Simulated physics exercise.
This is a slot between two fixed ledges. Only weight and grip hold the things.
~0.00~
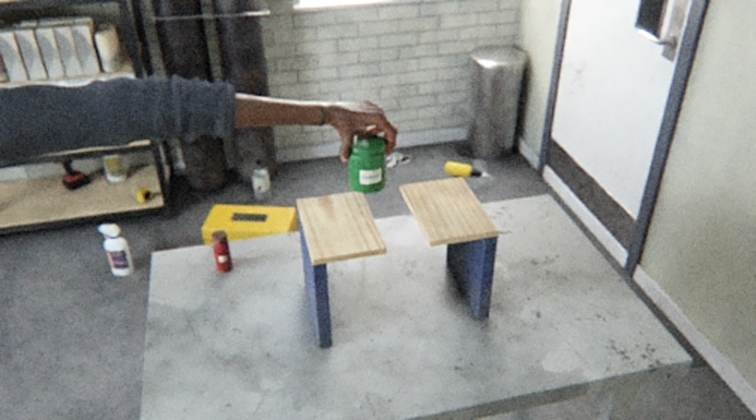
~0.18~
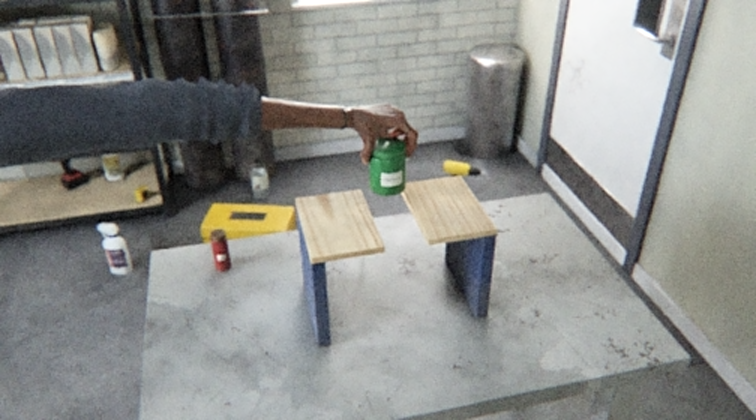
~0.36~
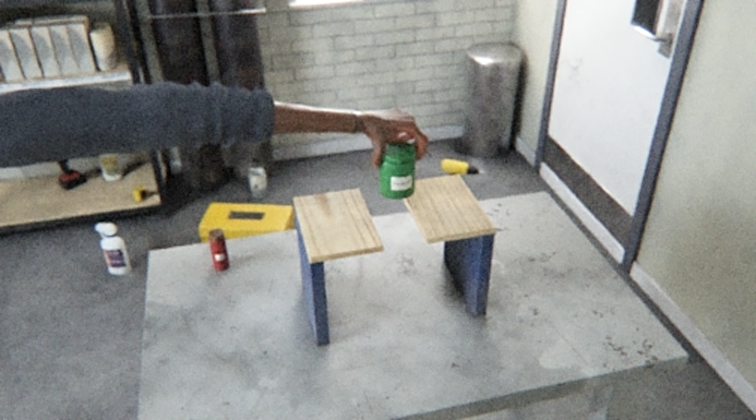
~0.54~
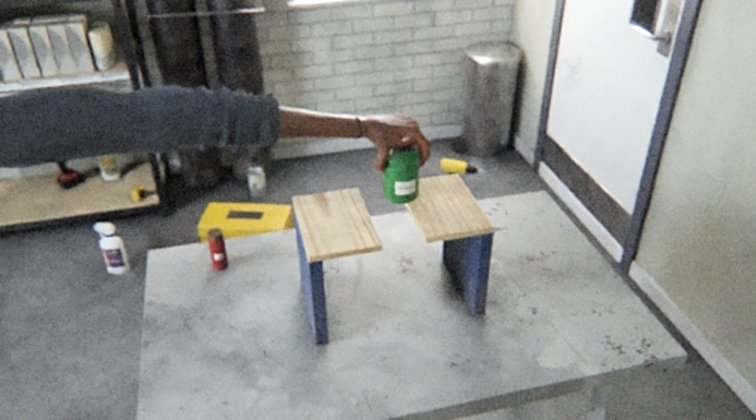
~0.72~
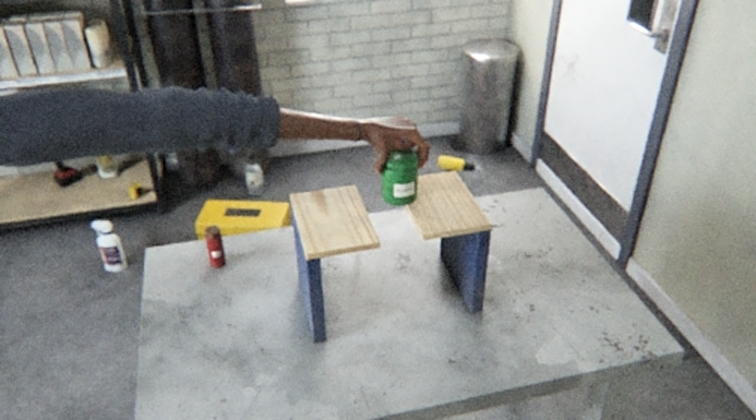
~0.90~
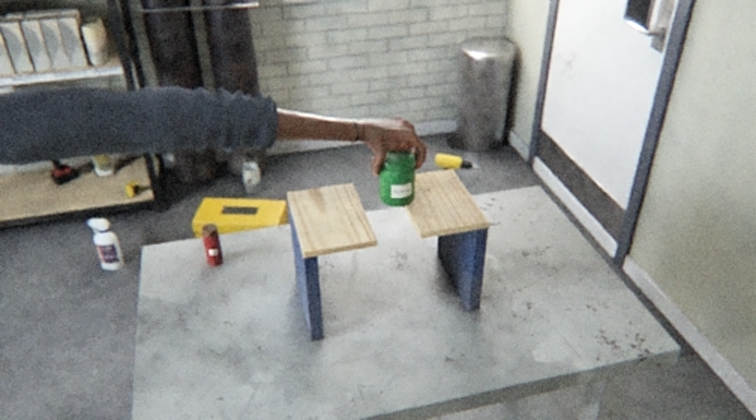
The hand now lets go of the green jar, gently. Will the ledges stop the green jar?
Outcome: The jar is caught.
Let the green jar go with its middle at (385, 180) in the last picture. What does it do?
Then it drops through.
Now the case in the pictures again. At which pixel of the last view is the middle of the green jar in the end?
Around (382, 201).
After 1.10 s, green jar tipped 7° from how it was near (395, 187).
After 1.20 s, green jar tipped 47° from how it was near (382, 200).
At rest (1.9 s), tipped over on the stand or table, green jar; red shaker in place. Seen from the same camera at the end, green jar near (382, 201). The jar lodges.
